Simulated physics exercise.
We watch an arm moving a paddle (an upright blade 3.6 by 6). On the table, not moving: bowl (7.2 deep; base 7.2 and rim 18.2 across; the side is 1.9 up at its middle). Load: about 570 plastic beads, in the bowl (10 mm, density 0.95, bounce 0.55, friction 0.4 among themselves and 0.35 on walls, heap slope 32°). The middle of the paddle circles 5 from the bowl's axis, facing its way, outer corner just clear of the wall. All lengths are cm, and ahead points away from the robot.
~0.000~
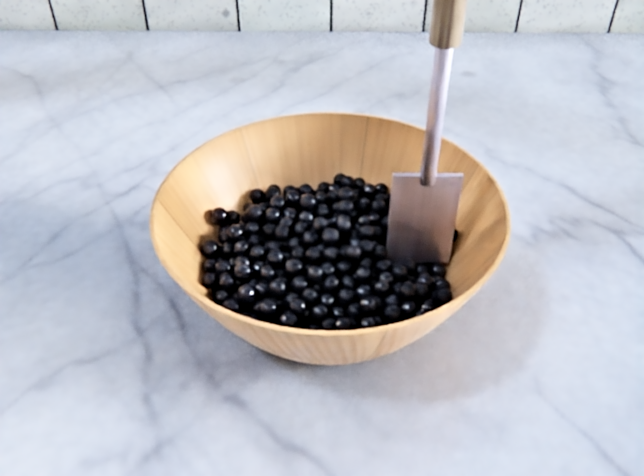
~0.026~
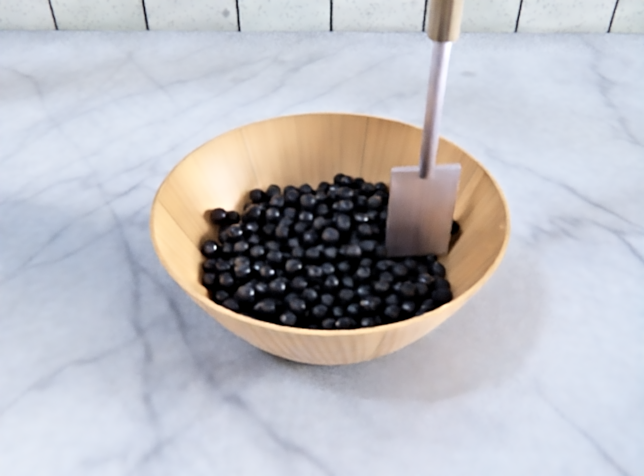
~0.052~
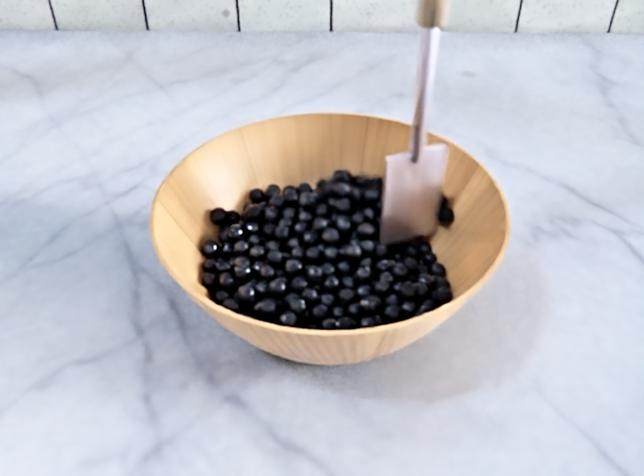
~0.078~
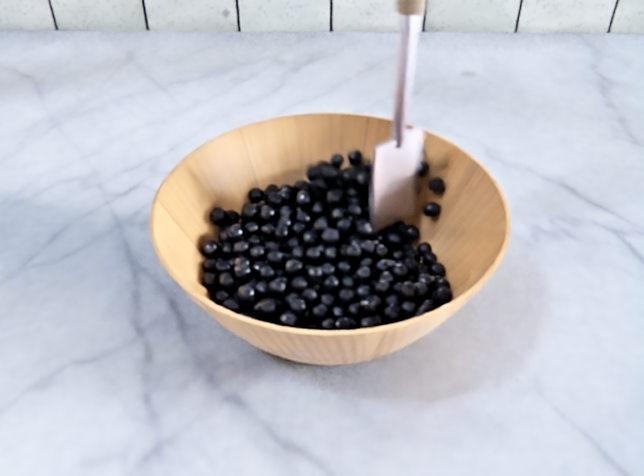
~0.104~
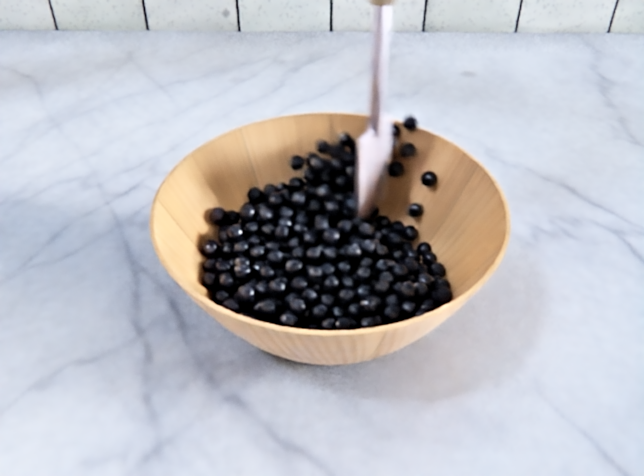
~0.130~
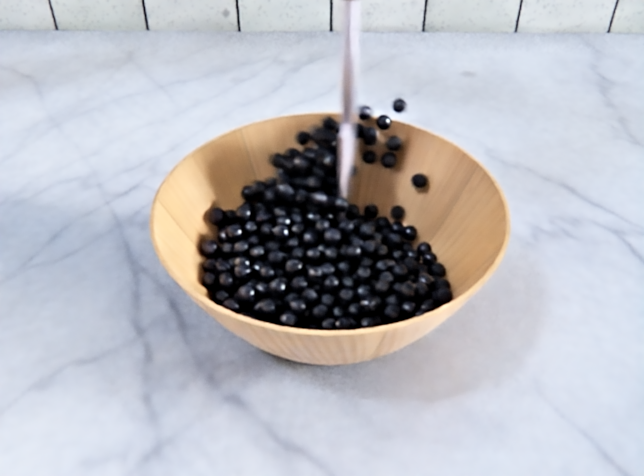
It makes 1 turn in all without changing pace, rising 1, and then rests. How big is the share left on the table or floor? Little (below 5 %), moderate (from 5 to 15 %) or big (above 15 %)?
Answer: Moderate; from 5 to 15 % of the plastic beads finish on the table or floor.
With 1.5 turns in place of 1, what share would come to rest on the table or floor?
Then about 15 per cent.
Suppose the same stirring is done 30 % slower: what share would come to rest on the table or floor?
In that case some 5 per cent.
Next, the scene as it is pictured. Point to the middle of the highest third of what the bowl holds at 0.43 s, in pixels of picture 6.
Around (370, 281).
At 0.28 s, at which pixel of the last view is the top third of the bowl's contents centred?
Around (265, 267).
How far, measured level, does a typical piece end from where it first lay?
Roughly 1 cm.
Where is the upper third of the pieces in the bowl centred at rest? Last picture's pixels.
At about (354, 240).
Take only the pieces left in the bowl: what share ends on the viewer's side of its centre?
Roughly 45 per cent.
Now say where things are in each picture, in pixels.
Paddle neck at (431, 149), 0° round; upper third of the load around (327, 248), from x 210 to 450, top at y 180; 566 in the bowl, in the first picture.
Paddle neck at (429, 143), 6° round; upper third of the load around (328, 246), from x 210 to 450, top at y 180, in the second picture.
Paddle neck at (419, 127), 23° round; upper third of the load around (331, 244), from x 210 to 445, top at y 175, in the third picture.
Paddle neck at (401, 113), 42° round; upper third of the load around (330, 237), from x 210 to 445, top at y 150, in the fourth picture.
Paddle neck at (376, 102), 60° round; upper third of the load around (326, 237), from x 210 to 445, top at y 125, in the fifth picture.
Paddle neck at (348, 96), 79° round; upper third of the load around (319, 232), from x 210 to 445, top at y 105; 566 in the bowl, in the sixth picture.
After 0.28 s, 186° round, highest piece 10 above the table; 552 in the bowl, 2 on the table or floor, 12 in flight or on the tool.
After 0.43 s, 292° round, highest piece 9 above the table; 534 in the bowl, 20 on the table or floor, 12 in flight or on the tool.
After 0.70 s, 0° round, highest piece 7 above the table; 525 in the bowl, 41 on the table or floor.
After 1.40 s, 0° round, highest piece 6 above the table; 525 in the bowl, 41 on the table or floor.
At rest, 525 in the bowl, 41 on the table or floor. That is 7 % on the table or floor.
